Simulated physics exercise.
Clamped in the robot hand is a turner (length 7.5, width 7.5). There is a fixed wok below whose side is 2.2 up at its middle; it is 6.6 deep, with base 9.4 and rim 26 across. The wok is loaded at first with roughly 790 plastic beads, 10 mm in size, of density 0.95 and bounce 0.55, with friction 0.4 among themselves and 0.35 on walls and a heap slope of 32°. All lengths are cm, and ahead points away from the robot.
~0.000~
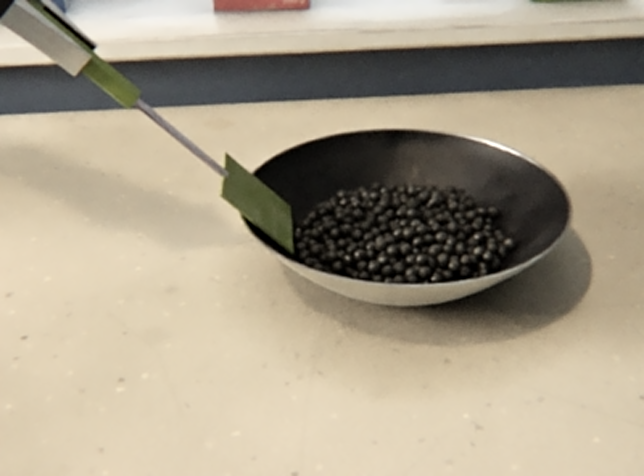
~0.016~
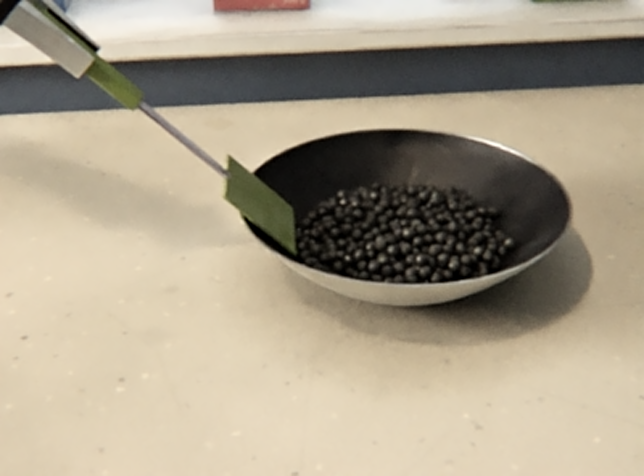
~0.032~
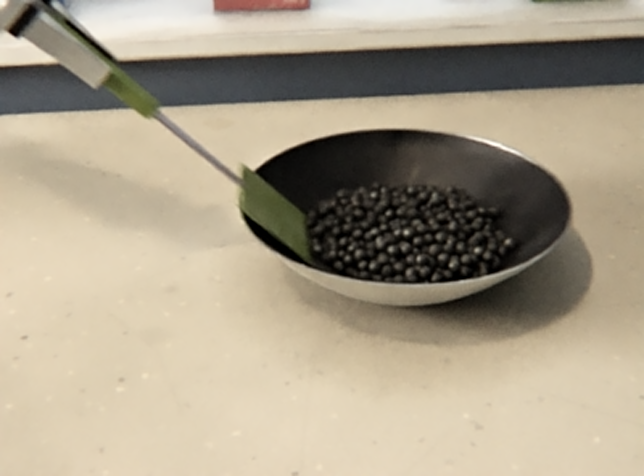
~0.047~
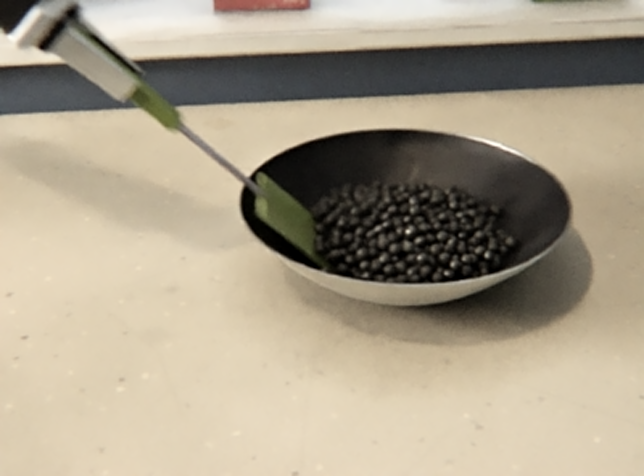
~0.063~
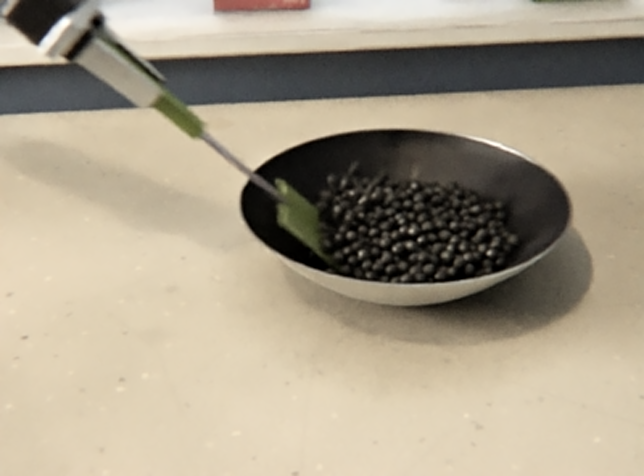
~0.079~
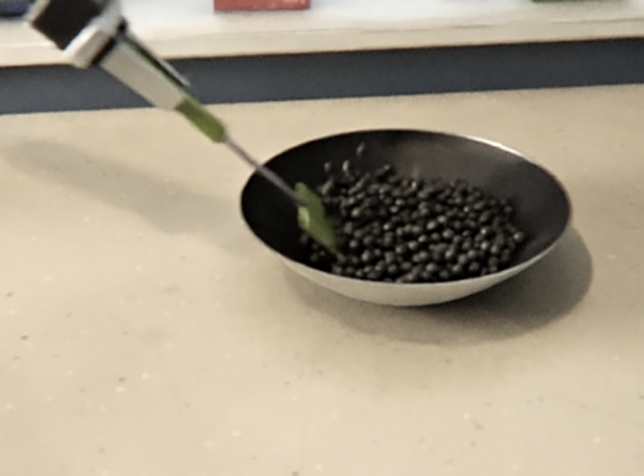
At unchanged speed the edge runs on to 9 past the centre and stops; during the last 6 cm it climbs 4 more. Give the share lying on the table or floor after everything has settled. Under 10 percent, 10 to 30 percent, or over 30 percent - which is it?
It is over 30 percent.
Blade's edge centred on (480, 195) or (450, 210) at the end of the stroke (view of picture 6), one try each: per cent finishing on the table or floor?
First try about 25 percent, second about 10 percent.
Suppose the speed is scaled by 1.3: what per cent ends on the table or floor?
I'd put it around 45 per cent.
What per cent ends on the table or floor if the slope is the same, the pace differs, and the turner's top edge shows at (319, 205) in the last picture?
That share would be some 45 percent.
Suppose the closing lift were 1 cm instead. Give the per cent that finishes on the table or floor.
Roughly 40 per cent.
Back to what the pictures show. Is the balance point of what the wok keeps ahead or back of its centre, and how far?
The kept load is shifted forward by about 2.5 cm.
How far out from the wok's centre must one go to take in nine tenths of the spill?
I reckon it's some 85 centimetres.
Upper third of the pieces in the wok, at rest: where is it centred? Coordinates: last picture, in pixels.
Roughly (473, 222).
After 0.12 s, sloping 47°, highest piece 10 above the table; 786 in the wok.
After 0.16 s, sloping 47°, highest piece 11 above the table; 785 in the wok, 1 on the blade or in flight.
After 0.38 s, sloping 47°, highest piece 20 above the table; 487 in the wok, 83 on the table or floor, 216 on the blade or in flight.
After 1.43 s, sloping 47°, highest piece 6 above the table; 487 in the wok, 299 on the table or floor.
In the end, 487 in the wok, 299 on the table or floor. That is 38 % on the table or floor.
